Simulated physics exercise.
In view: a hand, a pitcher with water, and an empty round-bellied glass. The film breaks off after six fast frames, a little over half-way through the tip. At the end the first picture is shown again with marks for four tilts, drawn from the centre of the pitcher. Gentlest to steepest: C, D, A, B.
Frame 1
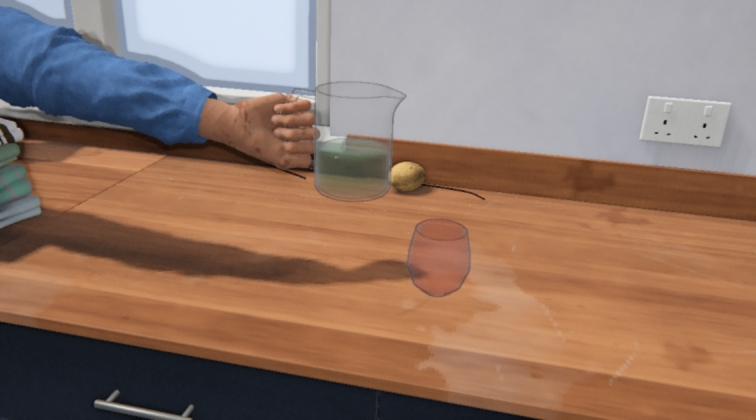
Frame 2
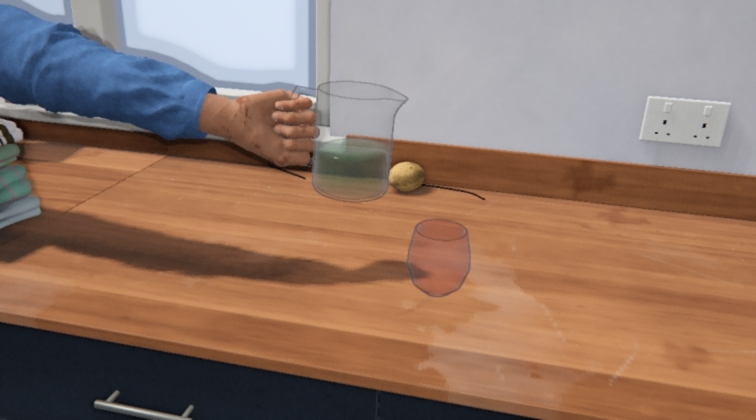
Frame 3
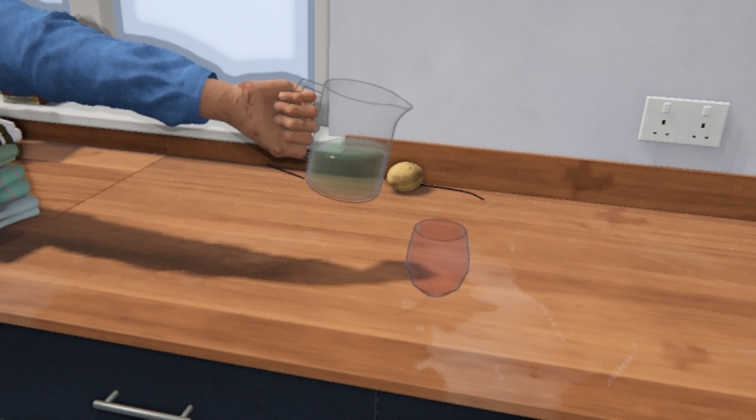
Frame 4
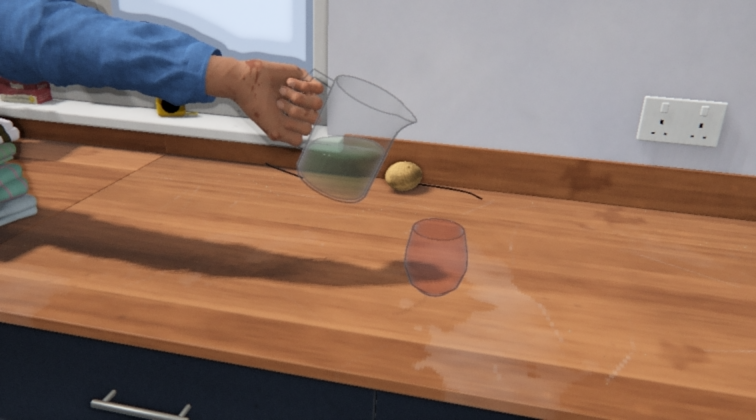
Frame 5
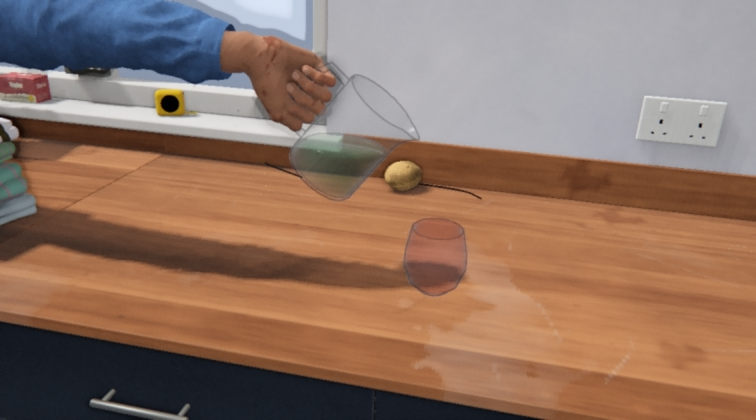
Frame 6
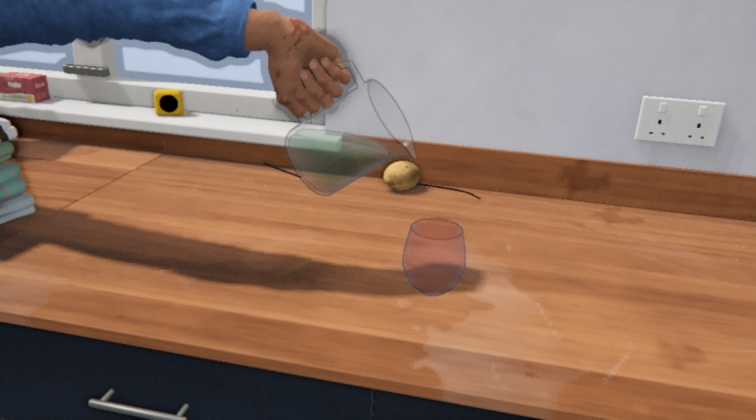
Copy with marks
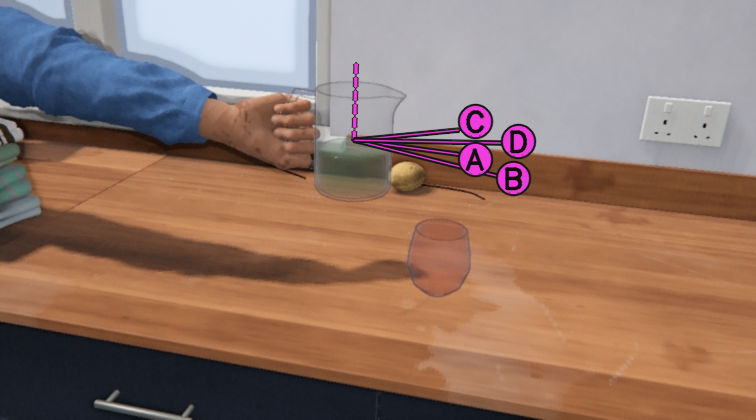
On a wooden counter, a hand steadily tilts a pitcher of water rightward near a glass.
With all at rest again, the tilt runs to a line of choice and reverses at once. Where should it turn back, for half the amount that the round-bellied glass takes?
Take C.
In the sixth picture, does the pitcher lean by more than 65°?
No.
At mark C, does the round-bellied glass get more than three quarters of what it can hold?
No.
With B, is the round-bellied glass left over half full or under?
Over half.
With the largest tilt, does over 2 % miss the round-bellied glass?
Yes.
On the marked copy, A at (458, 154); B at (496, 175); C at (458, 130); D at (501, 143).
Choosing A, the round-bellied glass ends with about 78 % of what it can hold; 10 % of the water is spilt.
Choosing B, the round-bellied glass ends with about 87 % of what it can hold; 15 % of the water is spilt.
Choosing C, the round-bellied glass ends with about 51 % of what it can hold.
Choosing D, the round-bellied glass ends with about 65 % of what it can hold; 6 % of the water is spilt.
